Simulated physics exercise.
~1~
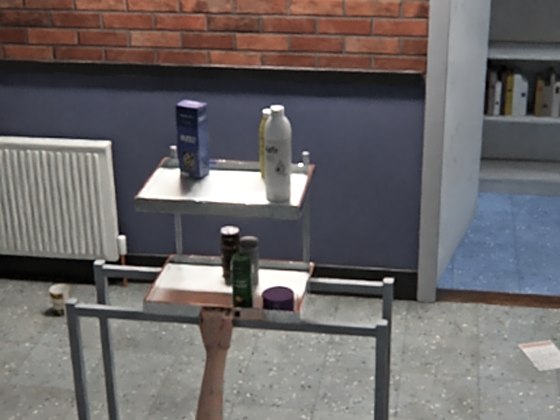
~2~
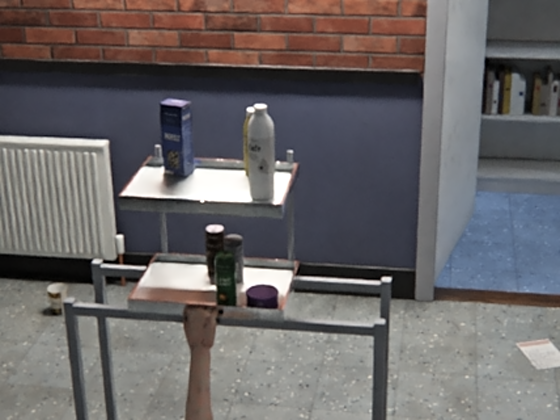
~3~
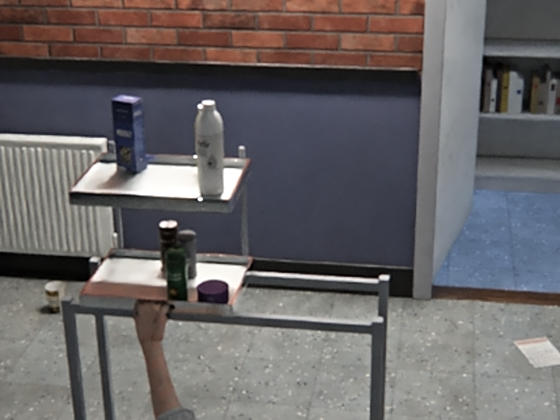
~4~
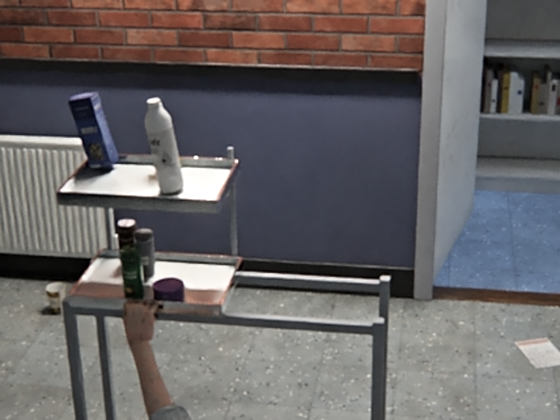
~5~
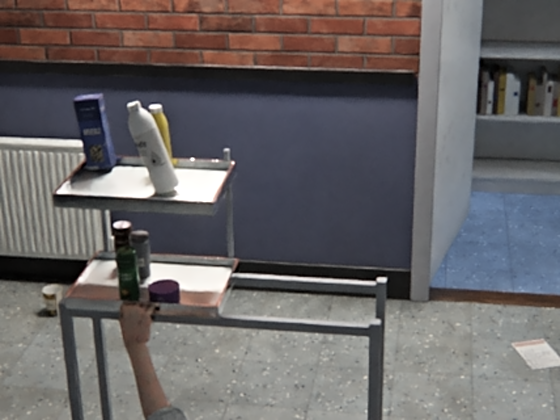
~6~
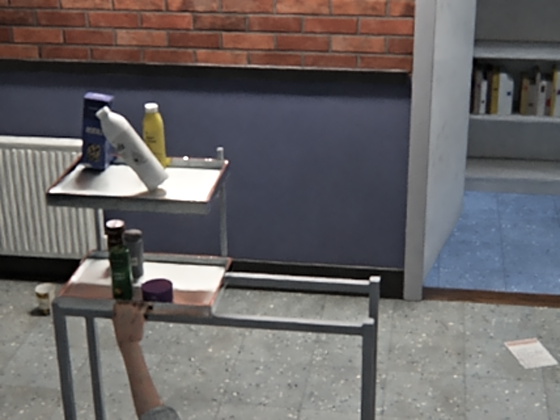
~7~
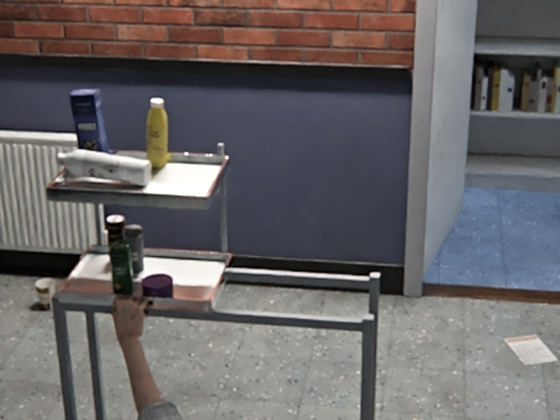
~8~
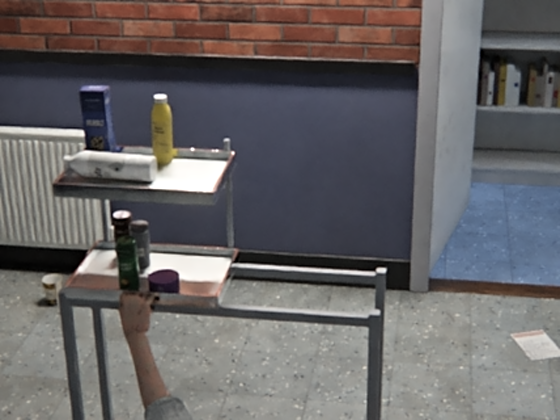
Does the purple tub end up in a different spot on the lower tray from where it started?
Yes, the purple tub ends up farther left on the lower tray than where it started, though it stays on the tray.
